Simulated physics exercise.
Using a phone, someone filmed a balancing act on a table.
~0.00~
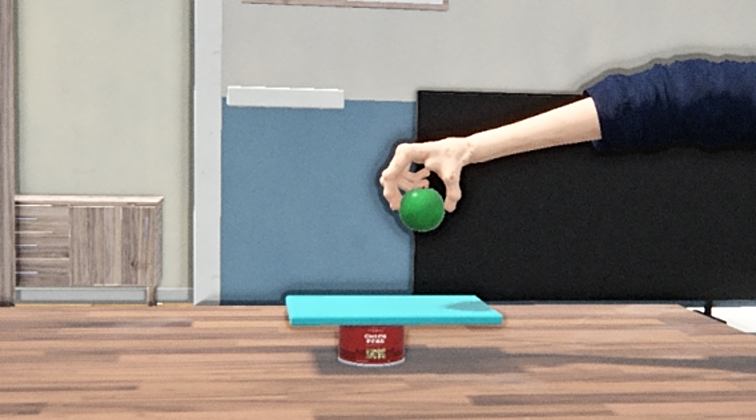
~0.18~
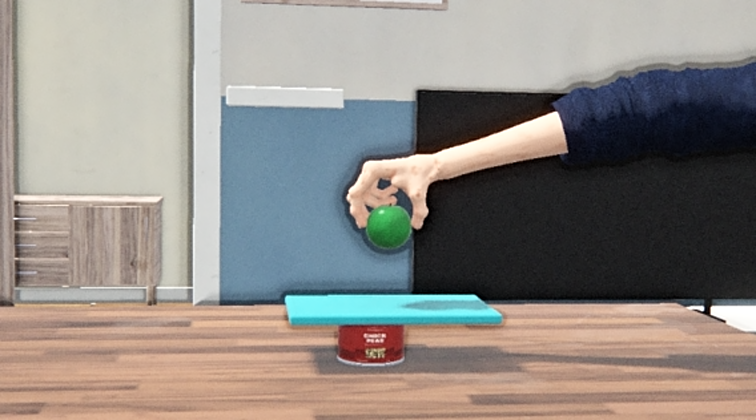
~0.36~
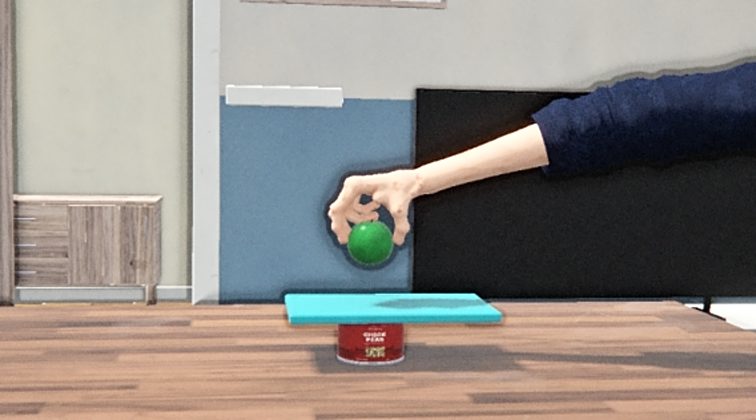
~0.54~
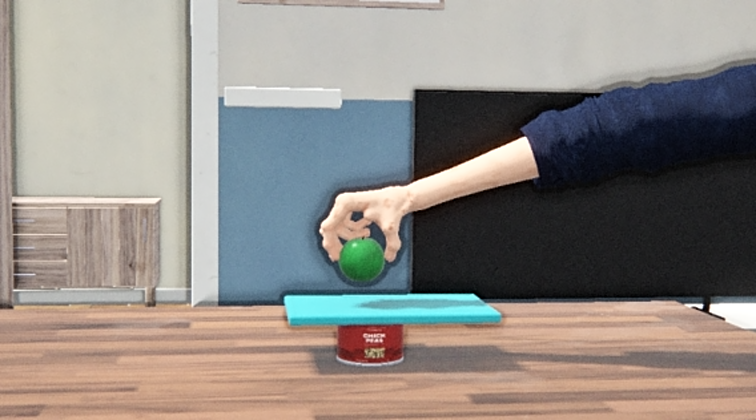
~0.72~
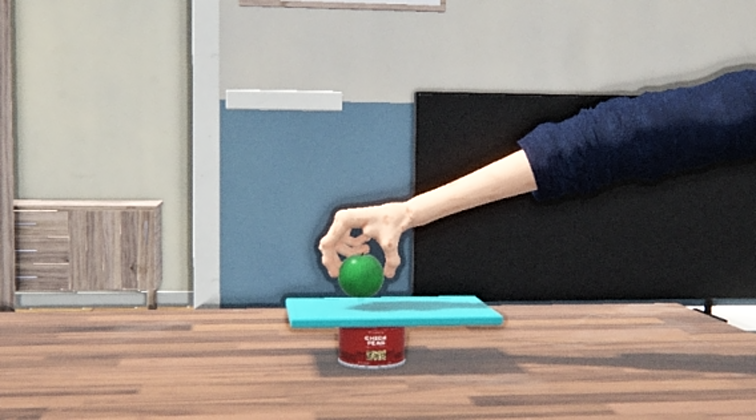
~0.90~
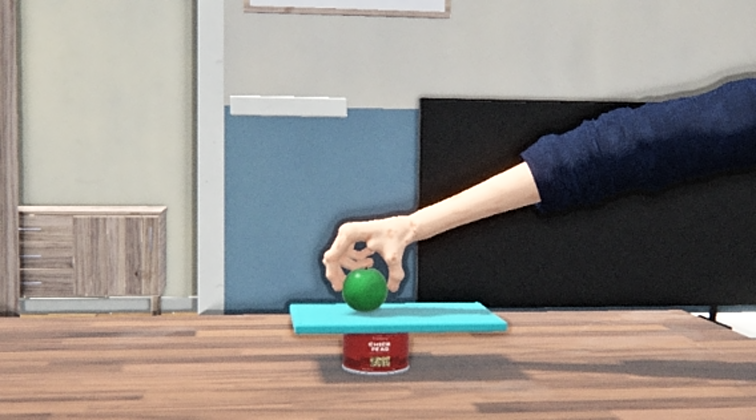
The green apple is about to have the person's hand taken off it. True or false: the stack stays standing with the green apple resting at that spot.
True.
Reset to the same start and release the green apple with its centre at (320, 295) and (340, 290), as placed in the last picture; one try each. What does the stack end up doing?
The first time it stays in place, but the second time it stays in place.
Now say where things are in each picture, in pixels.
Still above its spot; green apple (422, 209); red tub (372, 337), in the first frame.
Still above its spot; green apple (389, 227); red tub (371, 337), in the second frame.
Still above its spot; green apple (371, 243); red tub (371, 335), in the third frame.
Still above its spot; green apple (362, 260); red tub (370, 337), in the fourth frame.
Still above its spot; green apple (361, 276); red tub (372, 339), in the fifth frame.
Set down, still held; green apple (365, 290); red tub (376, 345), in the sixth frame.
Around 1.10 s, nothing moves.
Around 1.50 s, green apple resting near (365, 291).
Finally (2.0 s), all 3 still in place. Final places as the last picture's camera would see them, green apple near (365, 291). The stack stays up.
